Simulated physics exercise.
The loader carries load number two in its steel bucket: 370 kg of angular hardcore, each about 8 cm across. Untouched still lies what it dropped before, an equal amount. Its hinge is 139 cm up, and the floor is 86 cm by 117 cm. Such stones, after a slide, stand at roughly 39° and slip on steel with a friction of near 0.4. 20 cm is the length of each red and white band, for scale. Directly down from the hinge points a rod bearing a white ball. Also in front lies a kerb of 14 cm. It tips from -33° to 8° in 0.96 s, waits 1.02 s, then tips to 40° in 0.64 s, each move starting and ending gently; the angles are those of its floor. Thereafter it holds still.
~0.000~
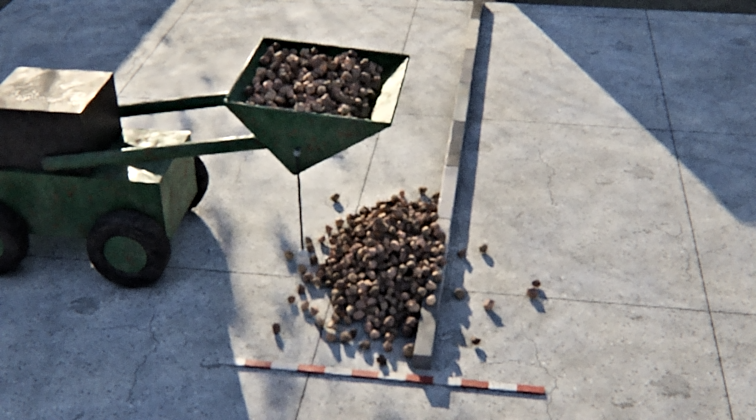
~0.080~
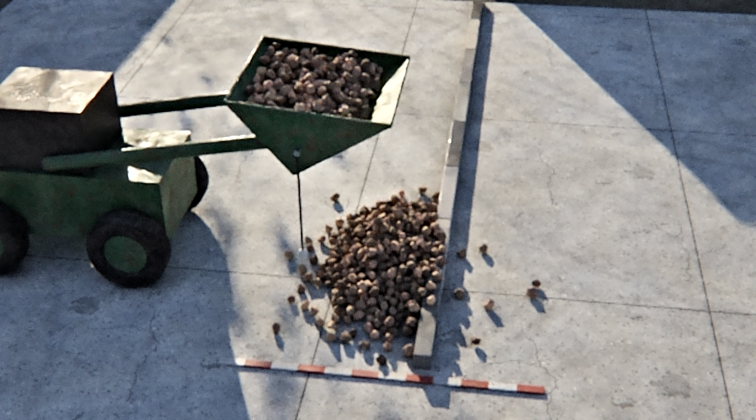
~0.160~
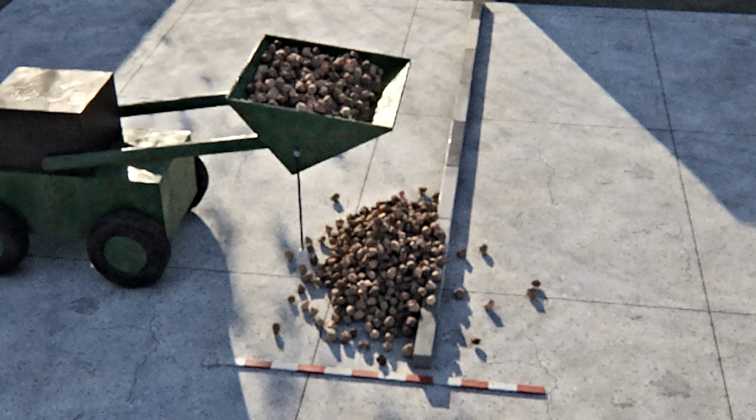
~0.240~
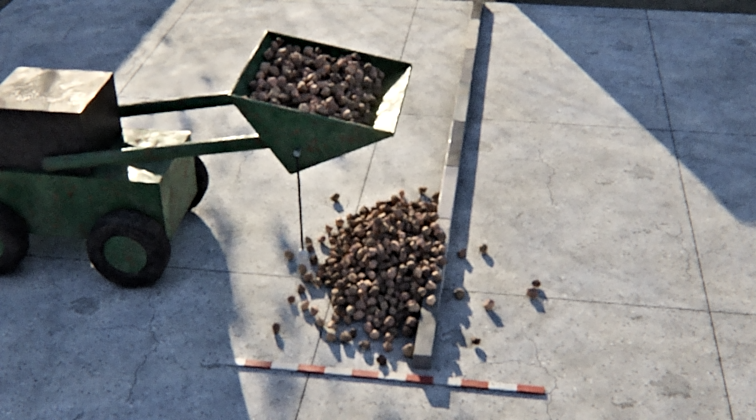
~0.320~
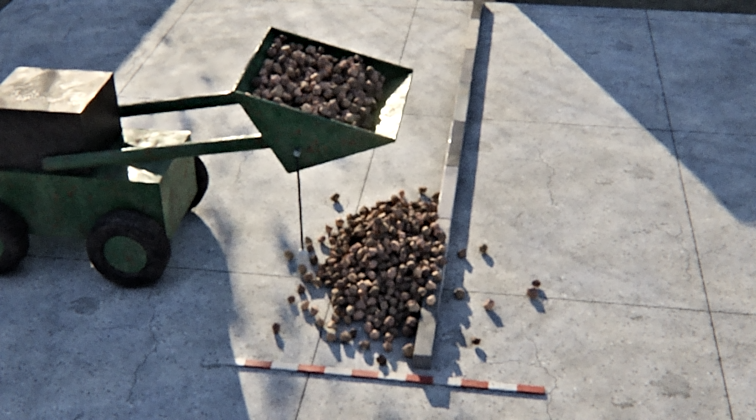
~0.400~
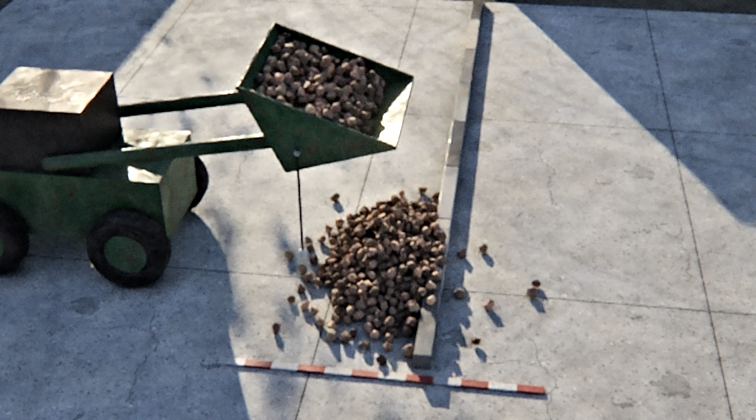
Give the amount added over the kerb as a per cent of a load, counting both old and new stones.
About 44 per cent of a load.
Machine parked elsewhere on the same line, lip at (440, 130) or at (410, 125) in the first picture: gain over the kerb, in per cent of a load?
Case one about 90 %, case two about 65 %.
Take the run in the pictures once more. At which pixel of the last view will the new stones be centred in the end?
They come to rest centred about (432, 252).
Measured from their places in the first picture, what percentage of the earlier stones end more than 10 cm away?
Some 0 percent, give or take.
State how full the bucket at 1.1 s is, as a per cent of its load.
100 % still inside.
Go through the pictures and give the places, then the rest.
The first picture shows lip at (390, 125), floor tilted -33°, highest stones at (276, 58). The earlier load is highest near (381, 231), 30 cm above ground level, 99 % on this side of the kerb, 1 % over the kerb.
The second picture shows lip at (391, 126), floor tilted -32°, highest stones at (277, 58); the stones move at 0.1 m/s on average.
In the third picture, the bucket is at -30°, its lip at (392, 130); the top of the load is at (278, 56); the stones move at 0.1 m/s on average.
In the fourth picture, the bucket is at -27°, its lip at (394, 135); the top of the load is at (274, 55); the stones move at 0.2 m/s on average.
In the fifth picture, the bucket is at -22°, its lip at (395, 141); the top of the load is at (278, 52); the stones move at 0.2 m/s on average.
In the sixth picture, the bucket is at -18°, its lip at (396, 149); the top of the load is at (282, 49); the stones move at 0.3 m/s on average.
After 0.7 s the floor is at 2°; in per cent of one load, 100 in the bucket, 99 on this side of the kerb, 1 over the kerb; the foremost stones are at (485, 283).
After 1.1 s the floor is at 8°; in per cent of one load, 100 in the bucket, 99 on this side of the kerb, 1 over the kerb; the foremost stones are at (485, 283).
After 3.1 s the floor is at 40°; in per cent of one load, 21 in the bucket, 173 on this side of the kerb, 6 over the kerb; the foremost stones are at (493, 277).
After 5.7 s the floor is at 40°; in per cent of one load, 0 in the bucket, 155 on this side of the kerb, 45 over the kerb; the foremost stones are at (579, 285). Net gain over the kerb, 44.
